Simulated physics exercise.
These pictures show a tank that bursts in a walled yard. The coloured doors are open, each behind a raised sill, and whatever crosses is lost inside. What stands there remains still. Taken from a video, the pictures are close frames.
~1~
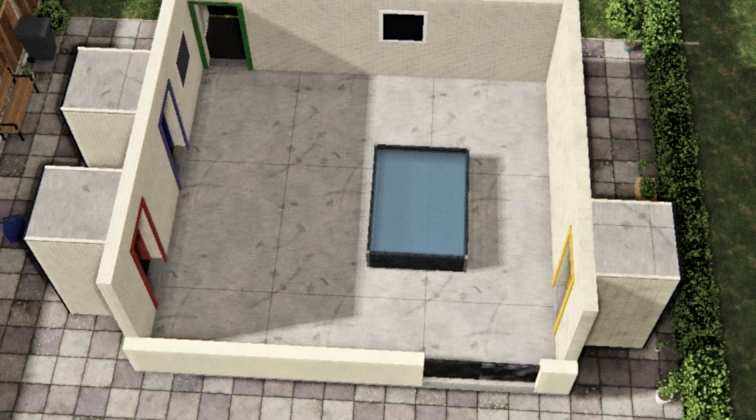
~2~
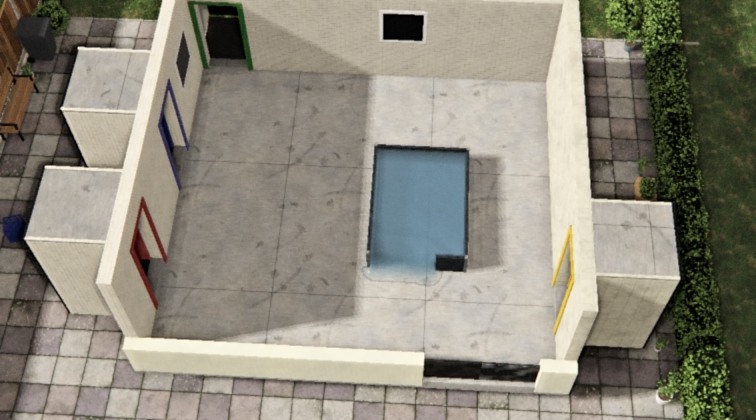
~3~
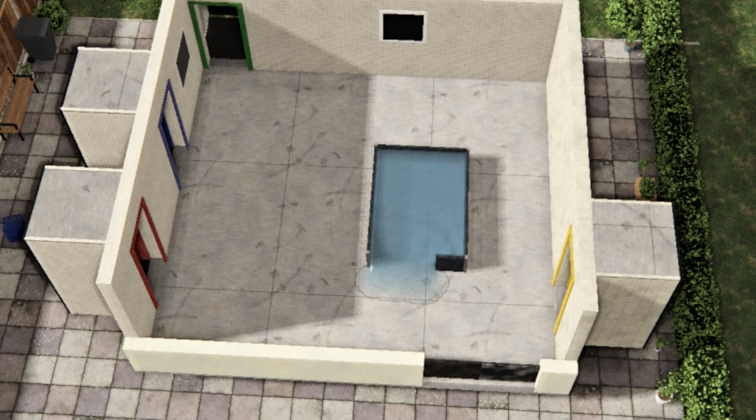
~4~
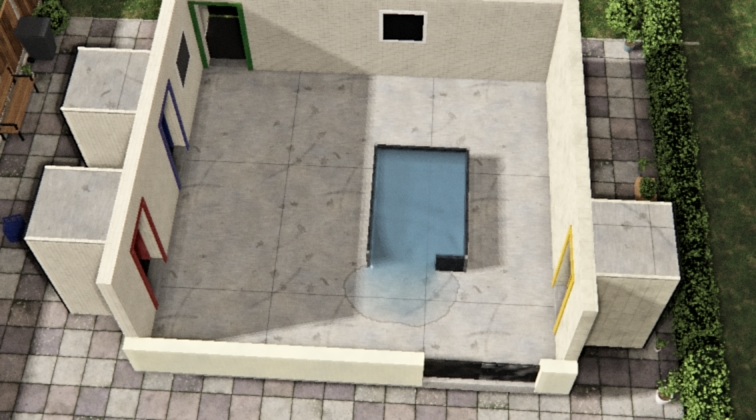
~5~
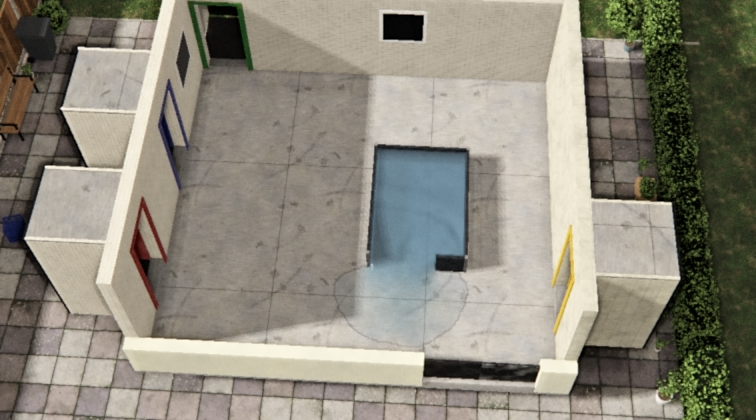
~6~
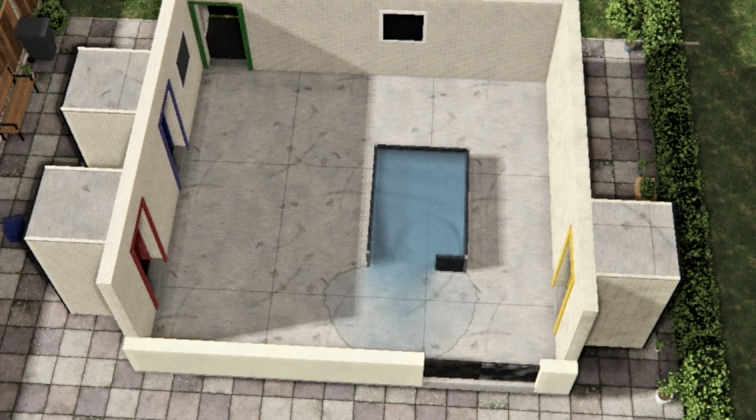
Water sits still in a dark-framed rectangular tank inside a walled yard with coloured doorways, until most of the tank's near side opens, leaving a short dark piece at the right. The water pours through the gap onto the grey floor, and its thin, rounded edge spreads outward toward the near wall.
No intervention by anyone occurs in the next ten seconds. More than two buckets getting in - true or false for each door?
Blue door: False; red door: False; green door: False; yellow door: False.
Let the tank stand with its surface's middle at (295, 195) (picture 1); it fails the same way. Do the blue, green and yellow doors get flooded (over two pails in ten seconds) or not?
Blue falls short, green exceeds the limit, yellow falls short.
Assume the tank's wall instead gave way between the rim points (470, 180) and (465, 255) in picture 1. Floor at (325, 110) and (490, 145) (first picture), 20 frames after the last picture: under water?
Taking them in turn: Untouched and swamped.
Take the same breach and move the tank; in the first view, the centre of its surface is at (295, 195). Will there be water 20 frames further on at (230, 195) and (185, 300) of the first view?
The first spot is left dry, the second inundated.
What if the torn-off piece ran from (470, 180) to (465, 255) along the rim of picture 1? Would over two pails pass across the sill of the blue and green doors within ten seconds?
Result - blue: Within bounds; green: Within bounds.
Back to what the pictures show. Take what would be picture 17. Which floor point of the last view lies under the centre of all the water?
Somewhere near (403, 268).
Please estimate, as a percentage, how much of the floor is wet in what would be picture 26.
It works out to about 30 in a hundred.
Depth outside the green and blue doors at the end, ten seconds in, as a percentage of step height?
Close to 100 per cent for the first one and close to 20 per cent for the second.
A moment on, water covers 15 % of the floor; the blue door not reached, the red door not reached, the green door not reached, the yellow door not reached.
Next, water covers 15 % of the floor; the blue door not reached, the red door not reached, the green door not reached, the yellow door not reached.
Then, water covers 30 % of the floor; the blue door not reached, the red door wet at the sill, nothing in, the green door not reached, the yellow door wet at the sill, nothing in.
Later, water covers 55 % of the floor; the blue door wet at the sill, nothing in, the red door wet at the sill, nothing in, the green door not reached, the yellow door wet at the sill, nothing in.
In the end, water covers 90 % of the floor; the blue door wet at the sill, nothing in, the red door wet at the sill, nothing in, the green door under two buckets in, the yellow door wet at the sill, nothing in.
